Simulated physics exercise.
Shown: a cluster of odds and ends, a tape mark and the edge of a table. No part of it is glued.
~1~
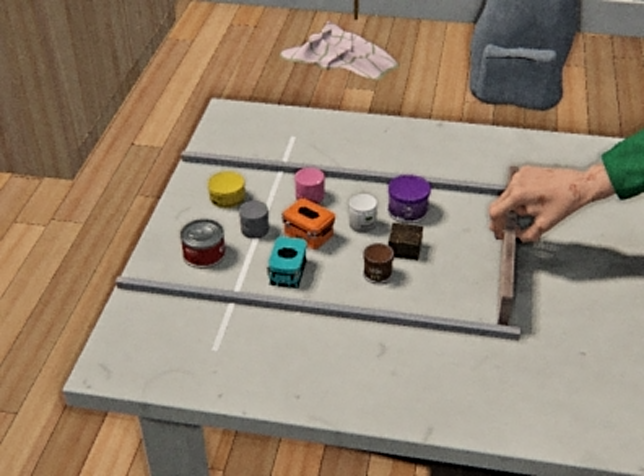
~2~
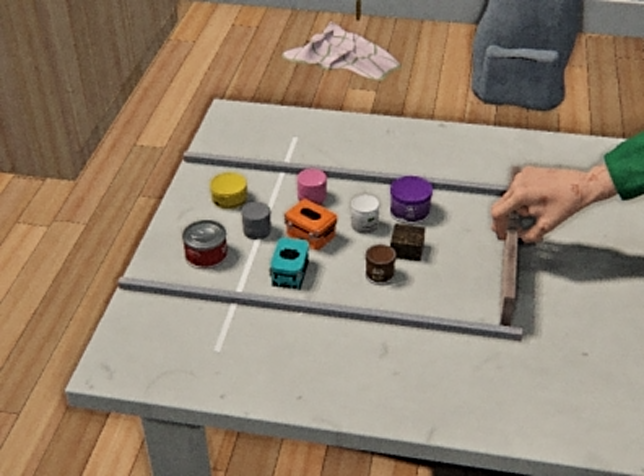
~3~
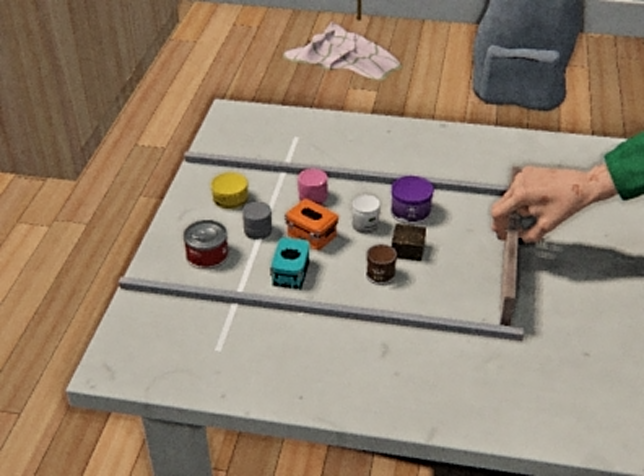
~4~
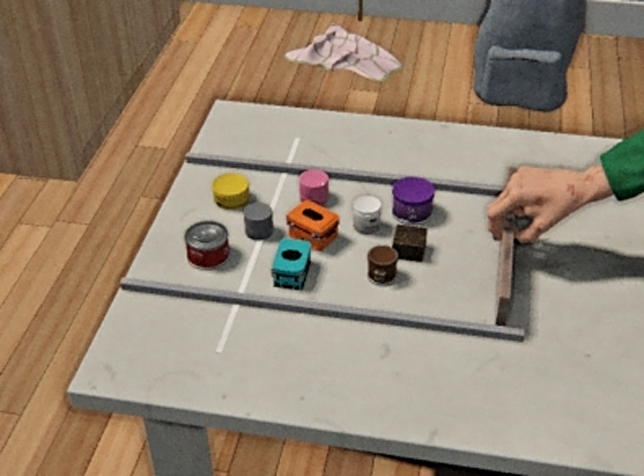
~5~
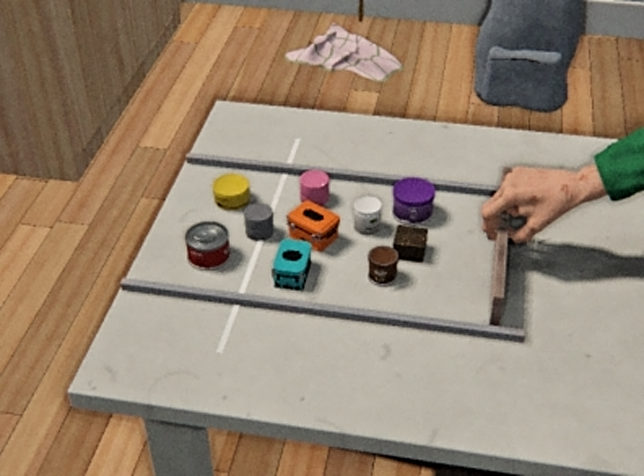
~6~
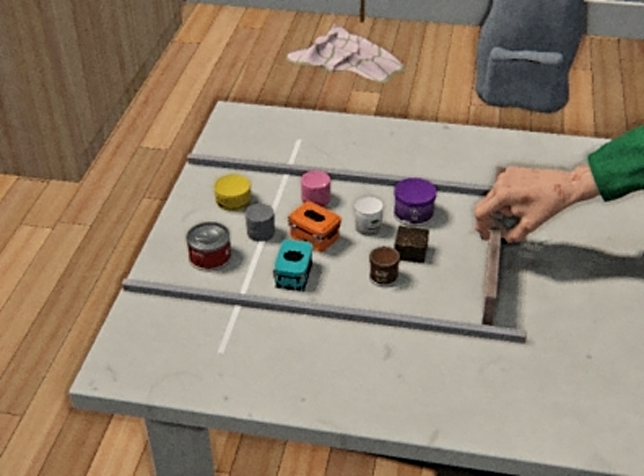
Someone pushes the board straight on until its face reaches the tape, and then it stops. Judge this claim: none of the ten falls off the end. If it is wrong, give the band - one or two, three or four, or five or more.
All remain.
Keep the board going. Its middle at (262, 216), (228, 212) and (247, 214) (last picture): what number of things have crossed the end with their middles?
It comes out as 0, then 1, then 0.
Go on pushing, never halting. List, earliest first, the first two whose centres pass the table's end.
Listed earliest first, the grey lid comes before the red pot.
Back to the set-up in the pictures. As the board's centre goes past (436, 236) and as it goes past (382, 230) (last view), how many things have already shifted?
By the first moment it's 0, by the second it's 4.
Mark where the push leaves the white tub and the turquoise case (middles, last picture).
The first one ends at (258, 206), the second at (222, 267).
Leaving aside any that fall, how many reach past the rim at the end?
The overhang total is 0.
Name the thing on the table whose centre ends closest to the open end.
The answer: The grey lid.
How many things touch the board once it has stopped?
My count gives 5.
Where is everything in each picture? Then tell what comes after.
Yellow tub (227, 190); red pot (203, 244); grey lid (254, 220); board (508, 242); tape (259, 230), in the first frame.
Red pot (205, 244); black block (408, 242), in the second frame.
Grey lid (258, 221); white tub (366, 215), in the third frame.
Yellow tub (231, 192); brown tin (383, 265), in the fourth frame.
Red pot (208, 246); turquoise case (292, 265), in the fifth frame.
Yellow tub (233, 193); red pot (209, 246); grey lid (260, 223); board (494, 243); tape (265, 232), in the sixth frame.
Early on, none off yet; yellow tub at rest near (233, 193); red pot at rest near (209, 246); grey lid at rest near (260, 223).
A while later, none off yet; yellow tub at rest near (233, 193); red pot at rest near (209, 246); grey lid travelled a little near (247, 222).
Finally, the number that fall off is zero.
